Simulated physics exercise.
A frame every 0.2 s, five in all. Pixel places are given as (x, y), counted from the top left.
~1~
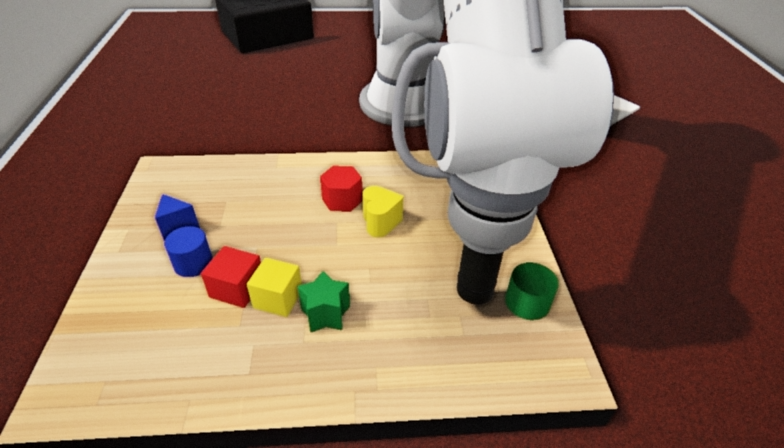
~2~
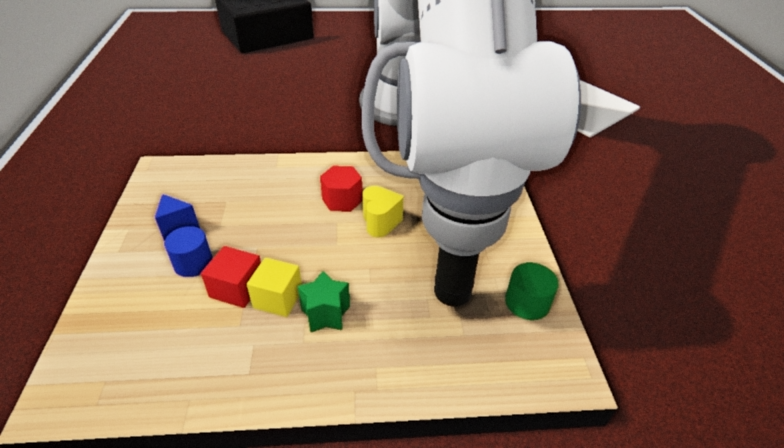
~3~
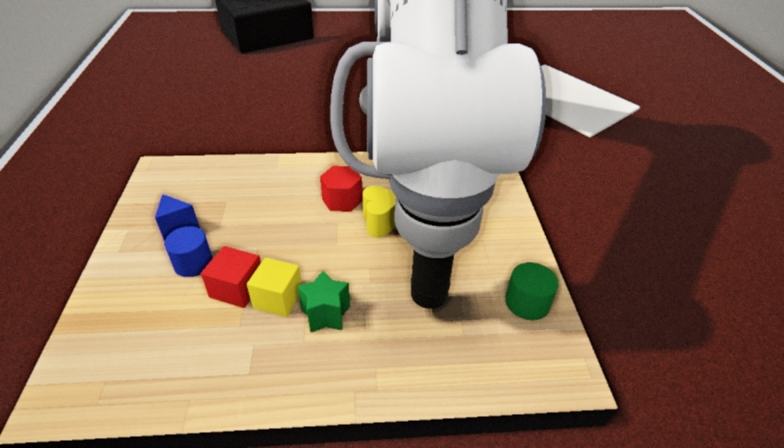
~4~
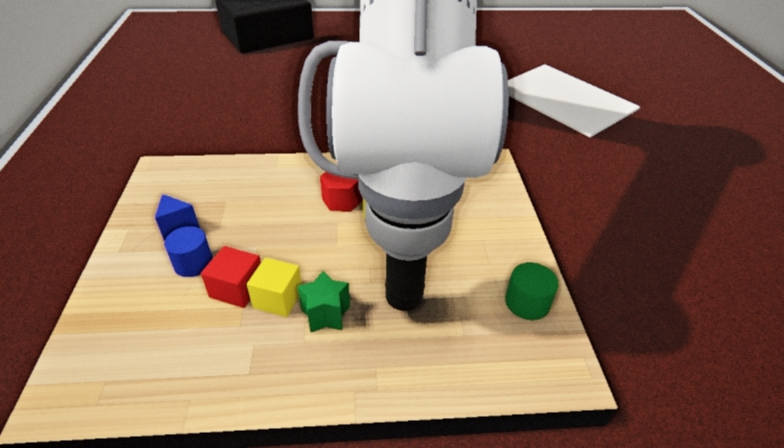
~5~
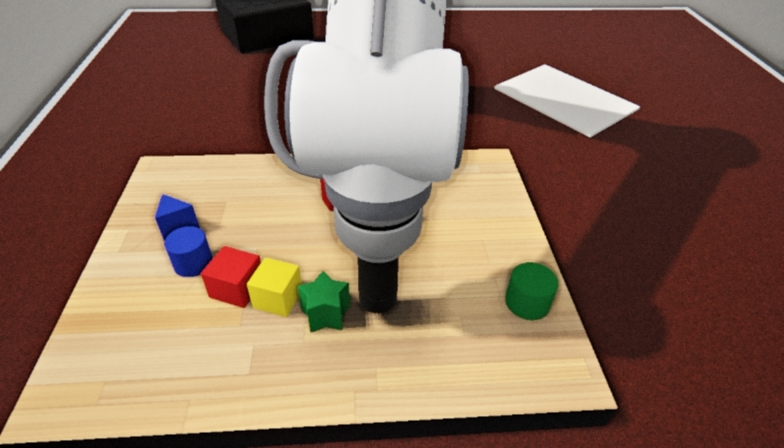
A robot arm moves its black post left across the board while the blocks stay still.
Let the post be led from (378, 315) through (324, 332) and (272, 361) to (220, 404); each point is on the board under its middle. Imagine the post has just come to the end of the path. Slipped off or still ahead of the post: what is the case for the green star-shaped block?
Slipped off.
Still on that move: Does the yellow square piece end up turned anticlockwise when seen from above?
No, that is not how it ends up.
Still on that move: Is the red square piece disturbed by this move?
It's moved.
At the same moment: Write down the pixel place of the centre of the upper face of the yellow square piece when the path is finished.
Around (240, 272).
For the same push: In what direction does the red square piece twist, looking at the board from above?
It spins clockwise.
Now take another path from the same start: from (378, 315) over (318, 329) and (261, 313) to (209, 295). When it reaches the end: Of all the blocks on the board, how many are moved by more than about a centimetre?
I foresee three or more blocks being moved.
On the path given first. One third of the way, post (322, 317); red square piece (221, 260), turned 15° clockwise; yellow square piece (255, 273), turned 15° clockwise; green star-shaped block (288, 295), turned 15° clockwise.
Two thirds of the way, post (267, 347); red square piece (213, 254), turned 25° clockwise; yellow square piece (240, 272), turned 25° clockwise; green star-shaped block (257, 305), turned 50° clockwise.
At the end, post (215, 390); red square piece (213, 254), turned 25° clockwise; yellow square piece (240, 272), turned 25° clockwise; green star-shaped block (257, 305), turned 50° clockwise.
